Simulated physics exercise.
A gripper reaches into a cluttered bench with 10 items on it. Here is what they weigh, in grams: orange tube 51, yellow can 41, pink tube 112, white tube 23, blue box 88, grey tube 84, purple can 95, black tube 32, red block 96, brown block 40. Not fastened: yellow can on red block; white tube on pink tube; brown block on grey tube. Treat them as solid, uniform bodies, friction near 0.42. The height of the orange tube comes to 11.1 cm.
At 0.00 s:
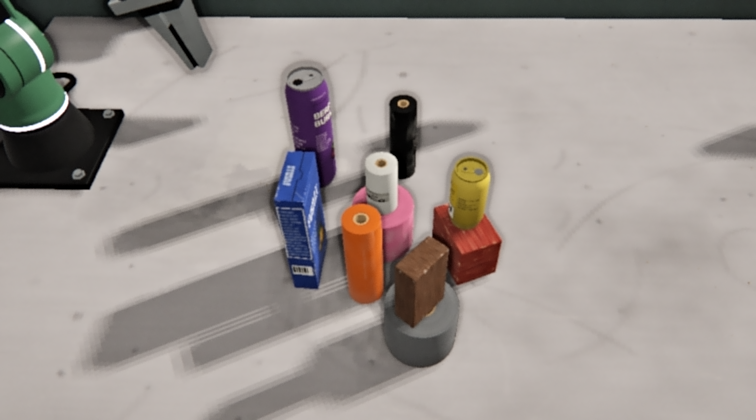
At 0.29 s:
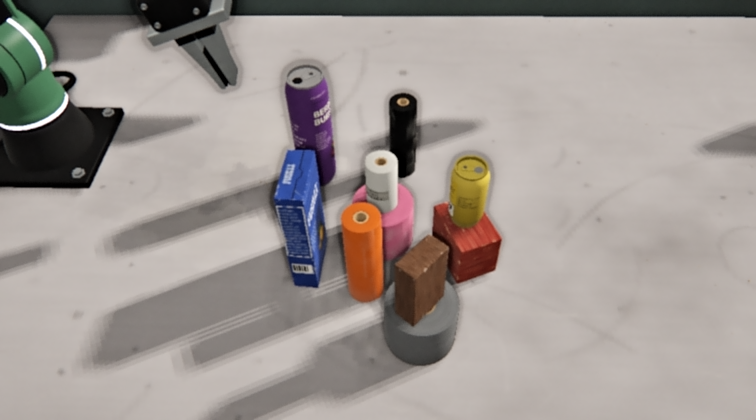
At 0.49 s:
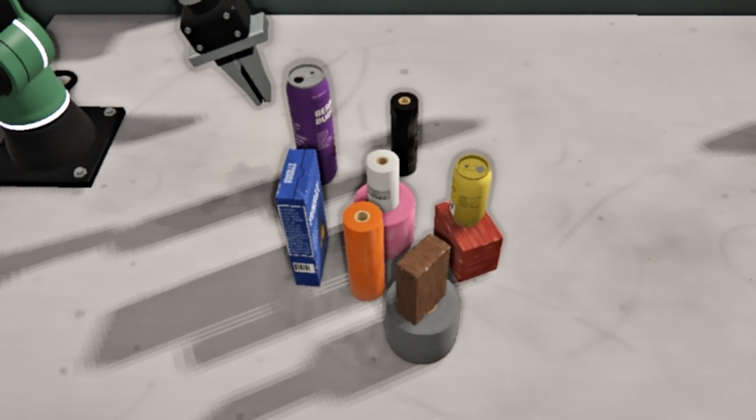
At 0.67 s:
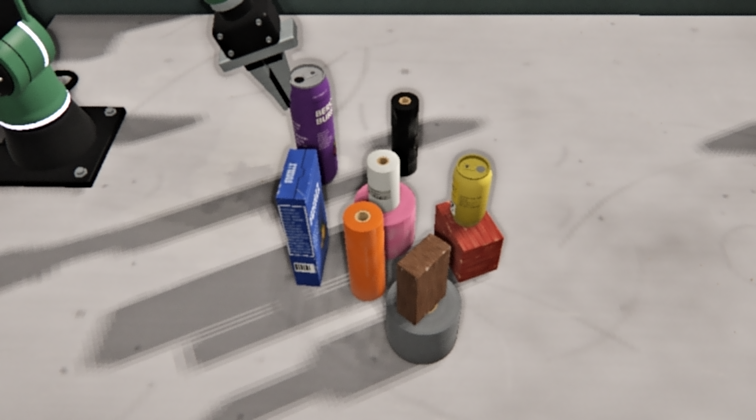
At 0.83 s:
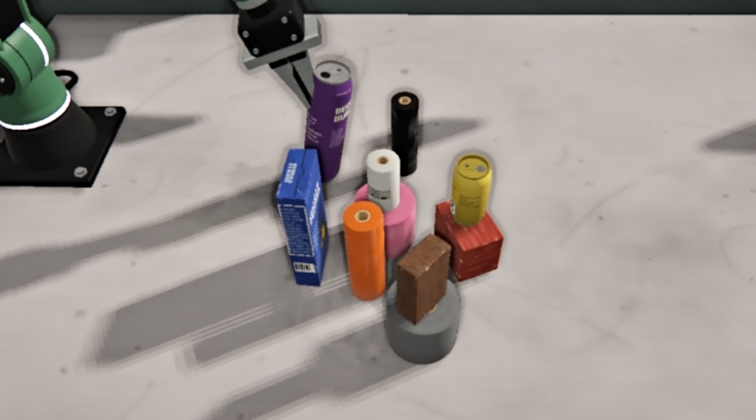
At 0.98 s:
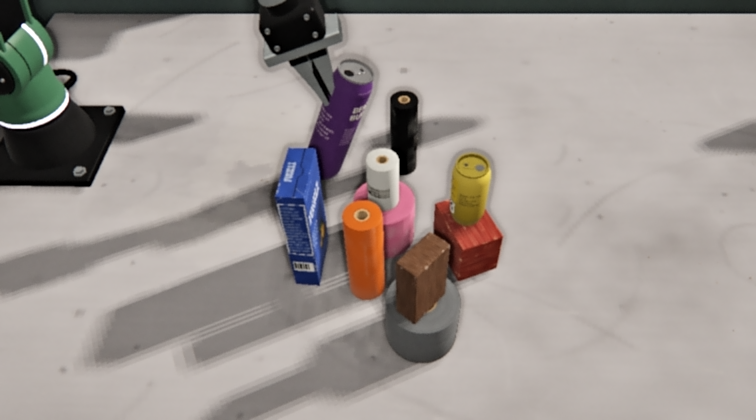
A robot gripper moving right across a cluttered bench, pushing the top of a tall purple can so it leans rightward.
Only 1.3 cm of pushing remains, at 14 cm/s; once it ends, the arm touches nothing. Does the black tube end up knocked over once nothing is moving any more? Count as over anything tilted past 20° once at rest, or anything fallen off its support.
Yes, it is down.
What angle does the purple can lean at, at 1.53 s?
Roughly 90 degrees from upright.
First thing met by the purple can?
It is the black tube.
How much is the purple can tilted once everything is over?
It settles near 90° away from upright.
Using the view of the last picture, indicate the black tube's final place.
It settles near (471, 160).
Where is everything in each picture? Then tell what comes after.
In the first picture, gripper tip (189, 30), purple can (313, 132) not leaning; black tube (403, 139).
In the second picture, gripper tip (220, 53), purple can (312, 130) not leaning; orange tube (364, 255), yellow can (468, 194).
In the third picture, gripper tip (256, 71), purple can (314, 129) not leaning; pink tube (385, 220), white tube (383, 182).
In the fourth picture, gripper tip (283, 76), purple can (314, 129) not leaning; blue box (306, 221), grey tube (423, 318).
In the fifth picture, gripper tip (306, 74), purple can (326, 126) tipped 10°; red block (467, 237), brown block (423, 280).
In the sixth picture, gripper tip (326, 72), purple can (337, 124) tipped 20°; black tube (404, 135).
By 1.23 s, black tube and purple can touch at 1.10 s; tilt purple can 47°, black tube 29°.
By 1.53 s, pink tube and purple can touch at 1.53 s; tilt purple can 90°, black tube 90°.
By 1.98 s, tilt purple can 90°, black tube 90°.
In the end purple can and black tube are over (lying or leaning past 20°); 8 still stand.
